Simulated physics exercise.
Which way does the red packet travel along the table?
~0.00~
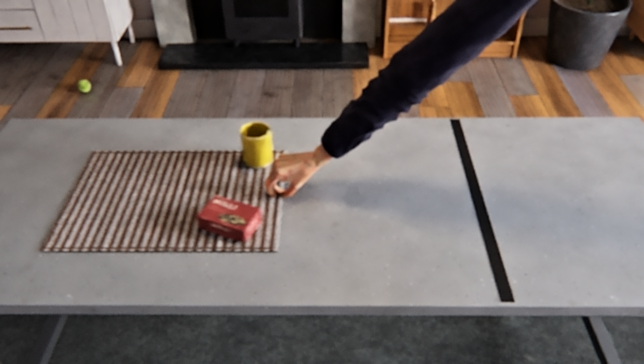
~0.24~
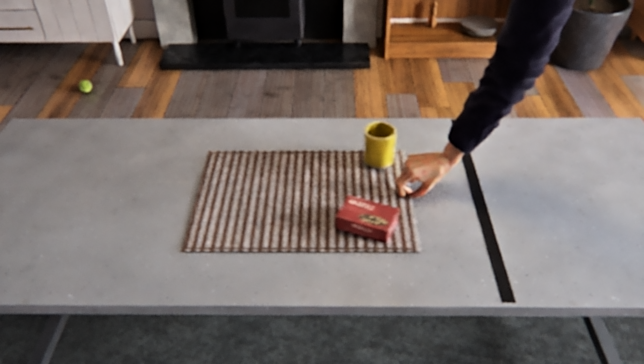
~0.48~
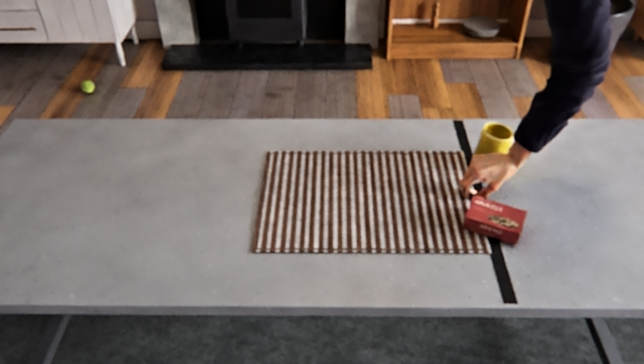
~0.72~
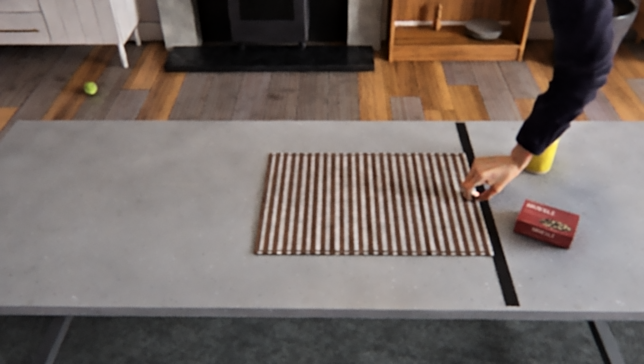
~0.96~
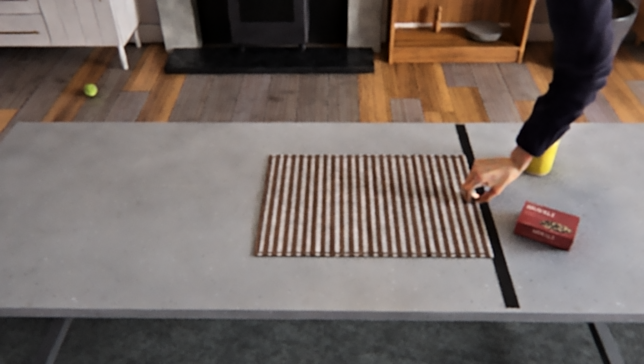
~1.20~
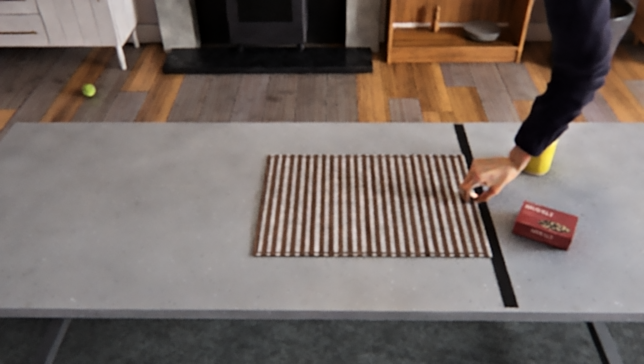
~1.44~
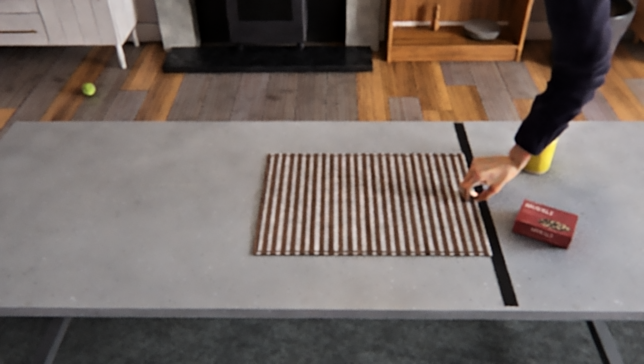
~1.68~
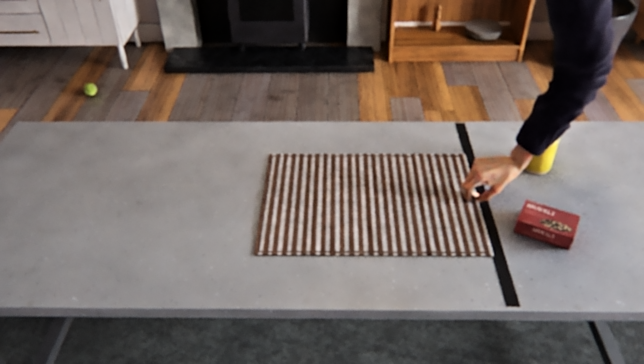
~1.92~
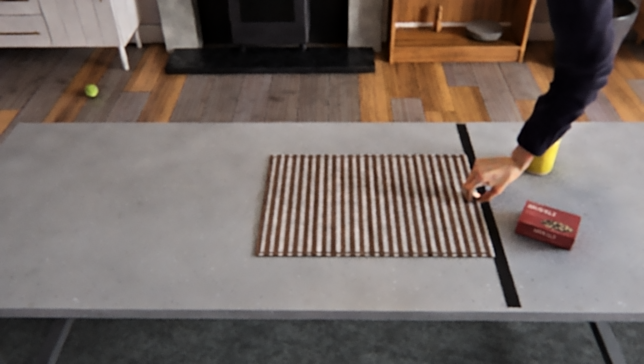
The red packet travels to the right, first riding on the cloth and then sliding off its front edge.
